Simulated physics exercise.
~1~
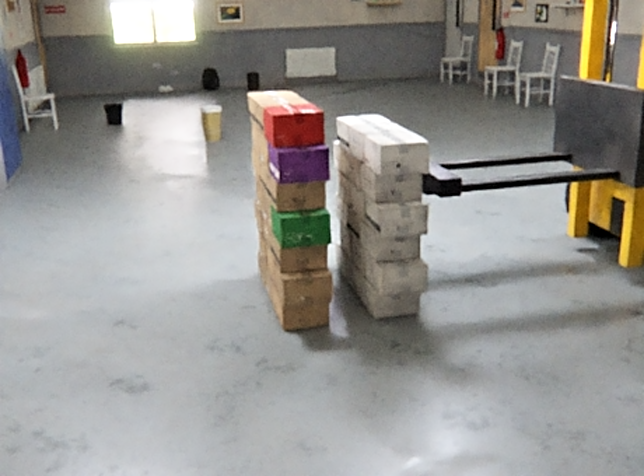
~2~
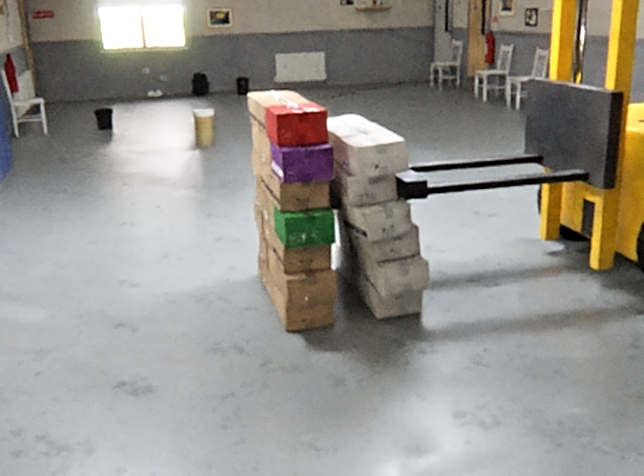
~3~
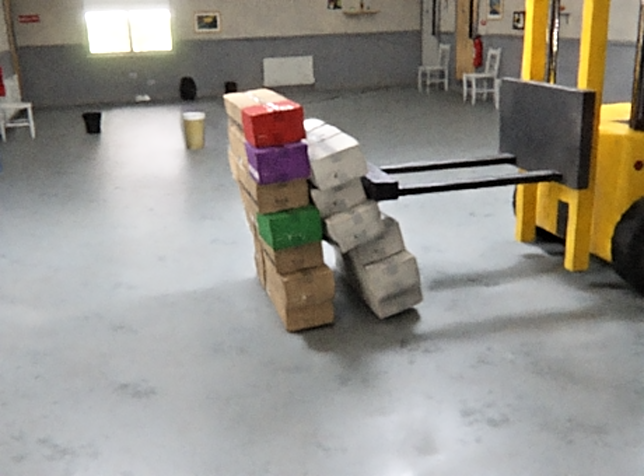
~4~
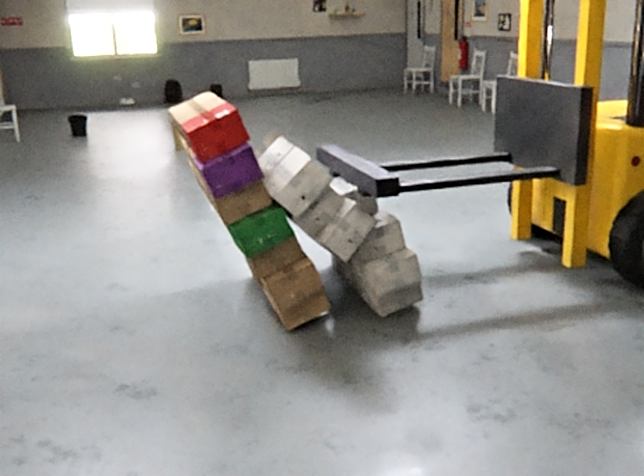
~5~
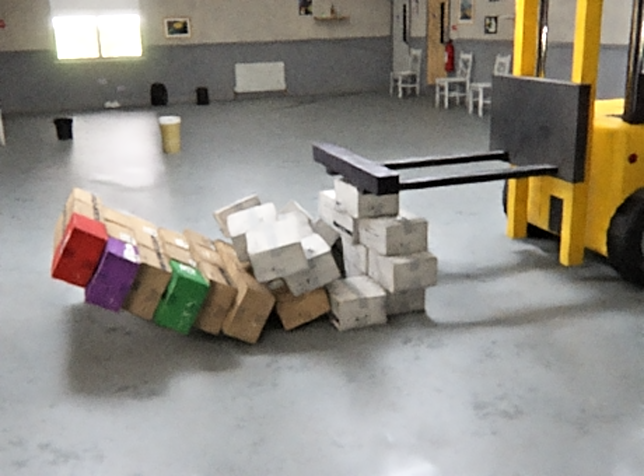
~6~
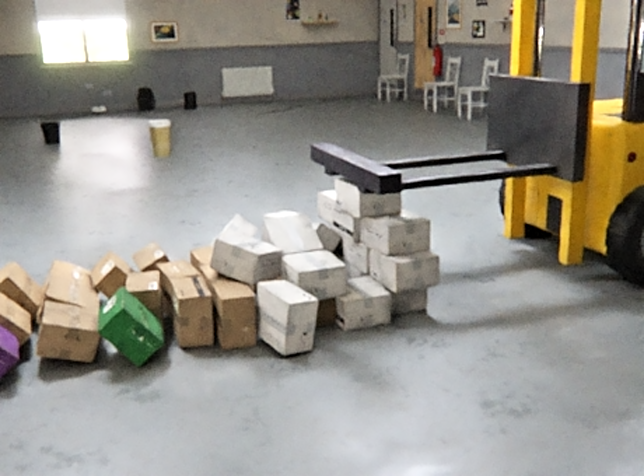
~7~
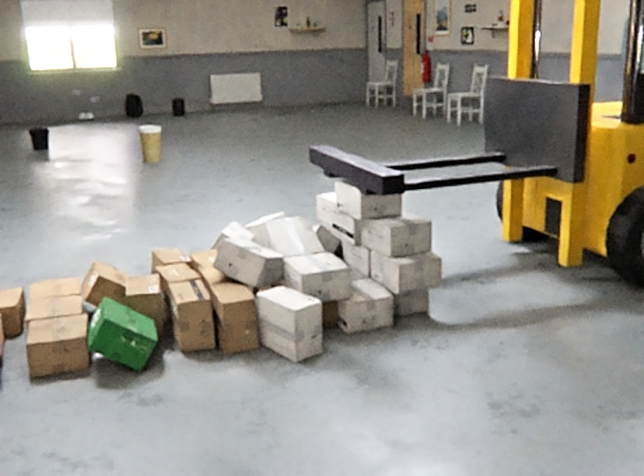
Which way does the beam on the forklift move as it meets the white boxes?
The beam moves to the left, pushing into the upper part of the white stack.
